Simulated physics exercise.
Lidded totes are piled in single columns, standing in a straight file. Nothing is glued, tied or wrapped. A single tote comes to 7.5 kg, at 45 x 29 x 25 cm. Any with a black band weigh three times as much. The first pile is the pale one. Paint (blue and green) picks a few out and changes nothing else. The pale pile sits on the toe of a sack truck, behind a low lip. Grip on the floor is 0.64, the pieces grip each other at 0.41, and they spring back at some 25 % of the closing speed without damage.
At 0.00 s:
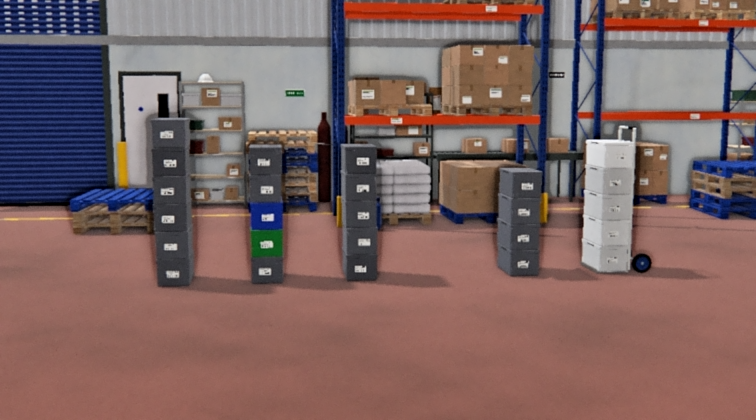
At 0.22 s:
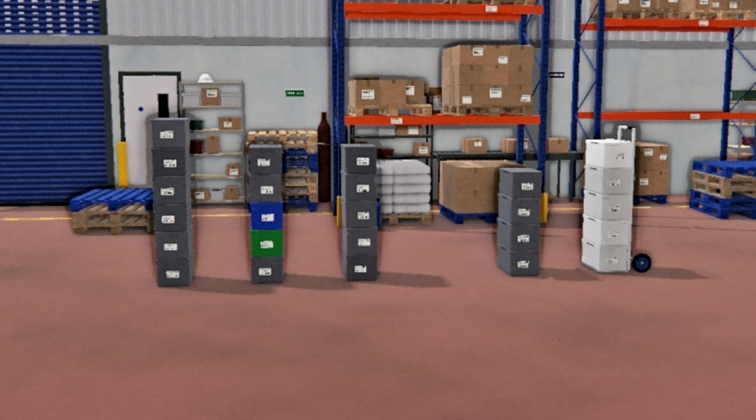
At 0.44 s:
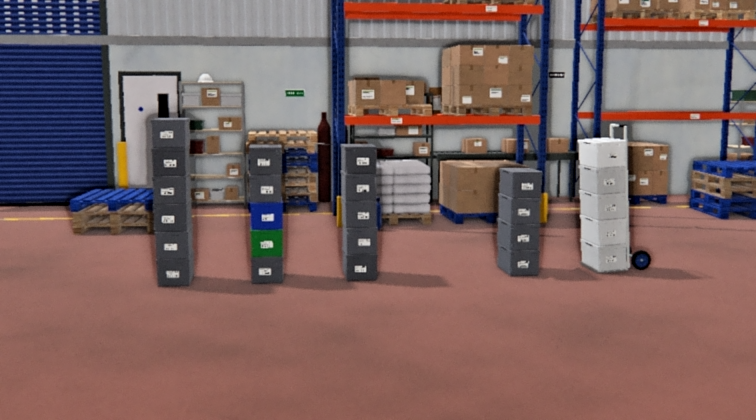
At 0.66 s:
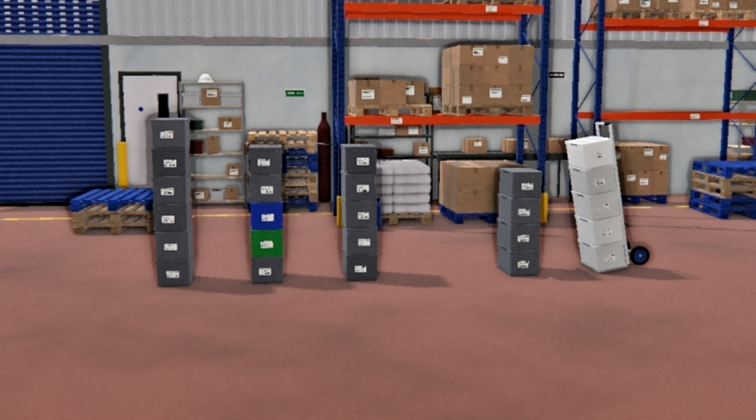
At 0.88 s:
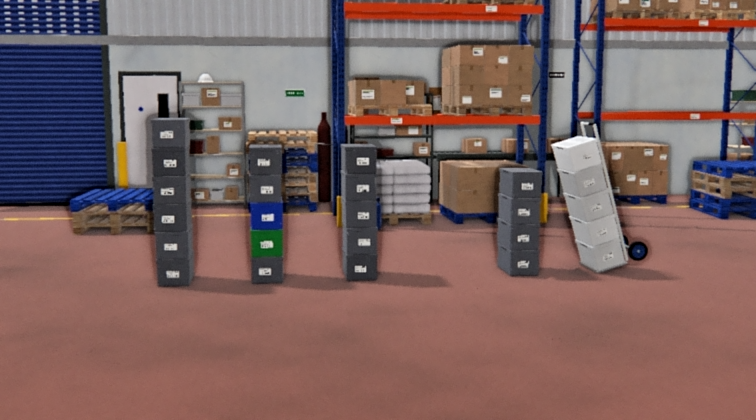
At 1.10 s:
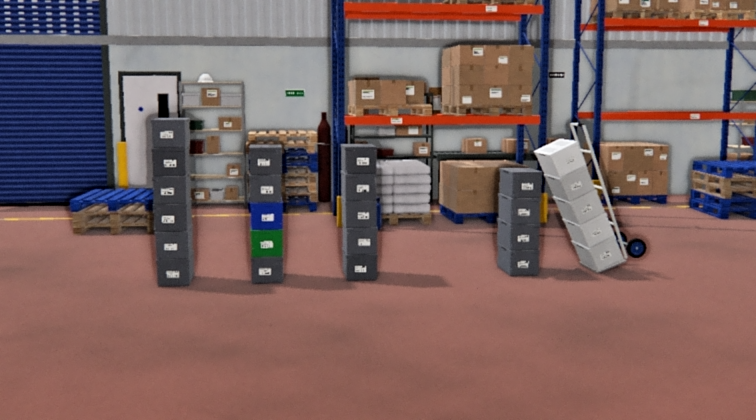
White stack of lidded totes on a sack truck leaning steadily left toward a row of dark grey stacks in a warehouse.
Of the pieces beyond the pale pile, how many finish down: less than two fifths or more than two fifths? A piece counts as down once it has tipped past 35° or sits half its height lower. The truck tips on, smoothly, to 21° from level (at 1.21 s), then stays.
Ending down: Under two fifths.
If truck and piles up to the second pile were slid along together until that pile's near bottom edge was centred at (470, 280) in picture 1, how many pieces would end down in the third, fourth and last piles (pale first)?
In that case third 0, fourth 0, last 0.
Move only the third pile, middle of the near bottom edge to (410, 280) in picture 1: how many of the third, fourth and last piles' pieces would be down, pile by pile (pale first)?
Then third 4, fourth 0, last 0.
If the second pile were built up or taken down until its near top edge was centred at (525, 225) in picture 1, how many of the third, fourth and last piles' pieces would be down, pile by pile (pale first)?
Then third 0, fourth 0, last 0.
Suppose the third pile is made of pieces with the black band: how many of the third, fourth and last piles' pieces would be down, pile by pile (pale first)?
Then third 0, fourth 0, last 0.
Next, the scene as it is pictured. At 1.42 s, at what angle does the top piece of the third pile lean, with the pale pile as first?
About 0°.
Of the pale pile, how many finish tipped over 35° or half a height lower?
The count is 5.
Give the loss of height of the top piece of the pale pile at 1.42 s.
Roughly 10 cm.
By 1.42 s, 3 of the pale pile down; none of the 20 other totes down, 3 disturbed.
By 1.88 s, 5 of the pale pile down; none of the 20 other totes down, 4 disturbed.
By 2.44 s, 5 of the pale pile down; 4 of the 20 other totes down.
When it is over (3.6 s), 5 of the pale pile down; 4 of the 20 other totes down; green tote unmoved; blue tote unmoved. That is 20 per cent. In pixels of the last frame, middles, green tote near (267, 239), blue tote near (267, 213).
